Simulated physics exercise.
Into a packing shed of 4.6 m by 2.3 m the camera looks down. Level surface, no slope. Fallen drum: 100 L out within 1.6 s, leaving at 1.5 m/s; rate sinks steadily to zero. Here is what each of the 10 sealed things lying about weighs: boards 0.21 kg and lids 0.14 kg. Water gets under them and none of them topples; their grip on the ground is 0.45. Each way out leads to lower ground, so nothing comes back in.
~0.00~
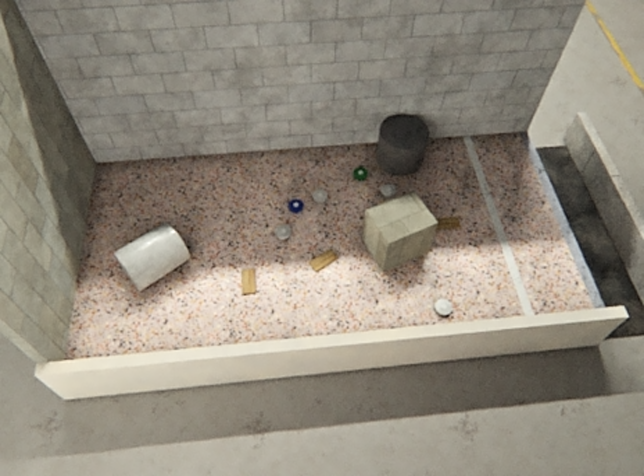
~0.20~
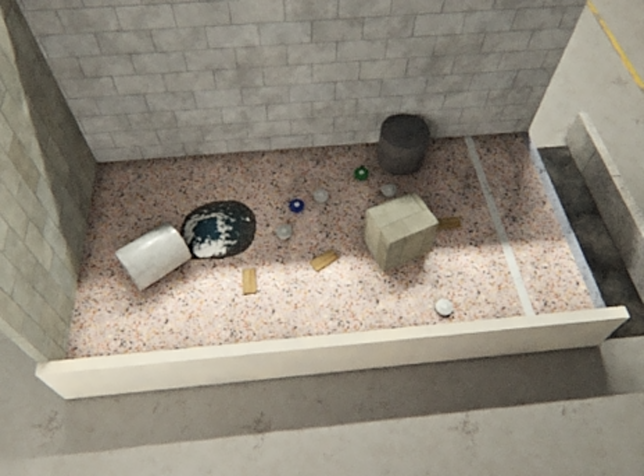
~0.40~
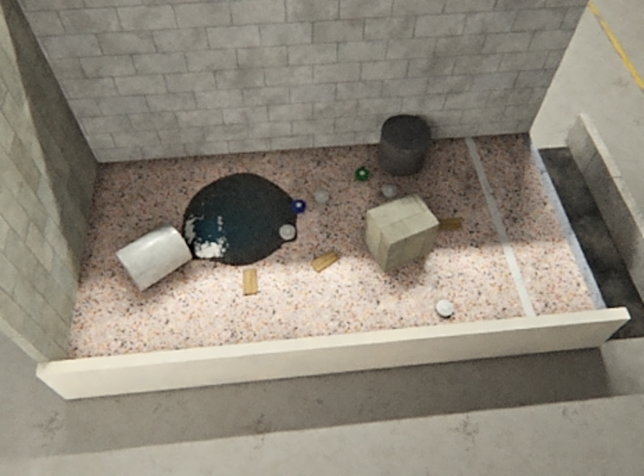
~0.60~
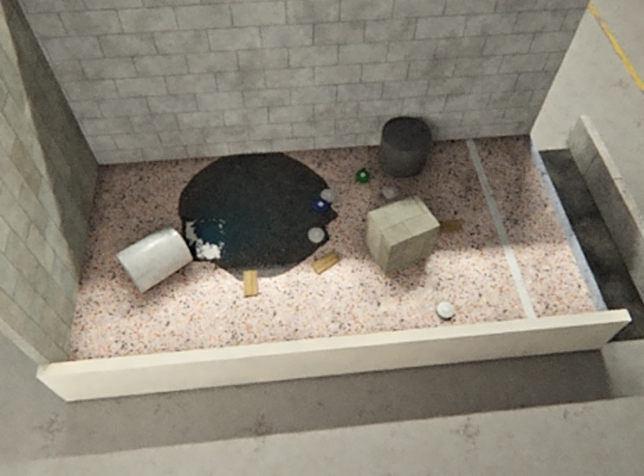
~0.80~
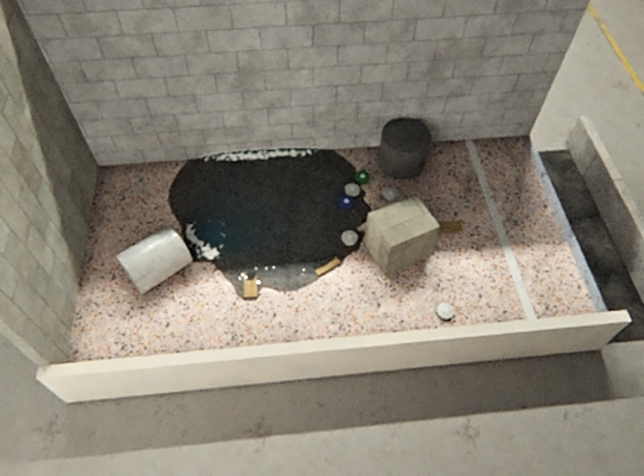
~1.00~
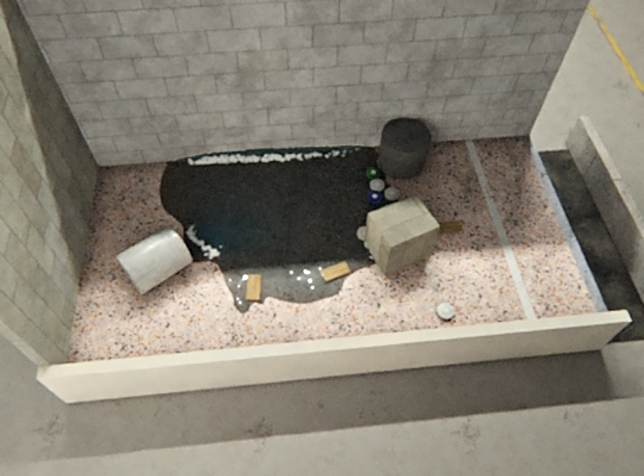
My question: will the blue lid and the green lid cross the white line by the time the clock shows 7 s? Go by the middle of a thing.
The blue lid makes it across; the green lid makes it across.
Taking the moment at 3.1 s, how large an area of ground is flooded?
Roughly 5.5 m2.
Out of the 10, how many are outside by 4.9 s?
I count 6 of them.
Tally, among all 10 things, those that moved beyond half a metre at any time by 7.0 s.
Counting them up, I find 10.
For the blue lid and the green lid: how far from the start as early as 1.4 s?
Close to 120 and 20 centimetres by then.
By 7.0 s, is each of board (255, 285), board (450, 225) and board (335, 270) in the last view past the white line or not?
Taking them as listed, the first one failed, the second succeeded and the third succeeded.
After 1.4 s the blue lid is near (417, 194), 1.2 m from its start, afloat; the green lid is near (382, 174), 0.2 m from its start, afloat; 0 of 10 are over the mark; 5 afloat.
After 3.1 s the blue lid has gone out; the green lid is near (500, 168), 1.5 m from its start, aground; 6 of 10 are over the mark; 3 afloat.
After 4.9 s the blue lid has gone out; the green lid is near (510, 162), 1.6 m from its start, aground; 9 of 10 are over the mark; 3 afloat.
After 7.0 s the blue lid has gone out; the green lid is near (512, 160), 1.6 m from its start, aground; 9 of 10 are over the mark; 1 afloat.
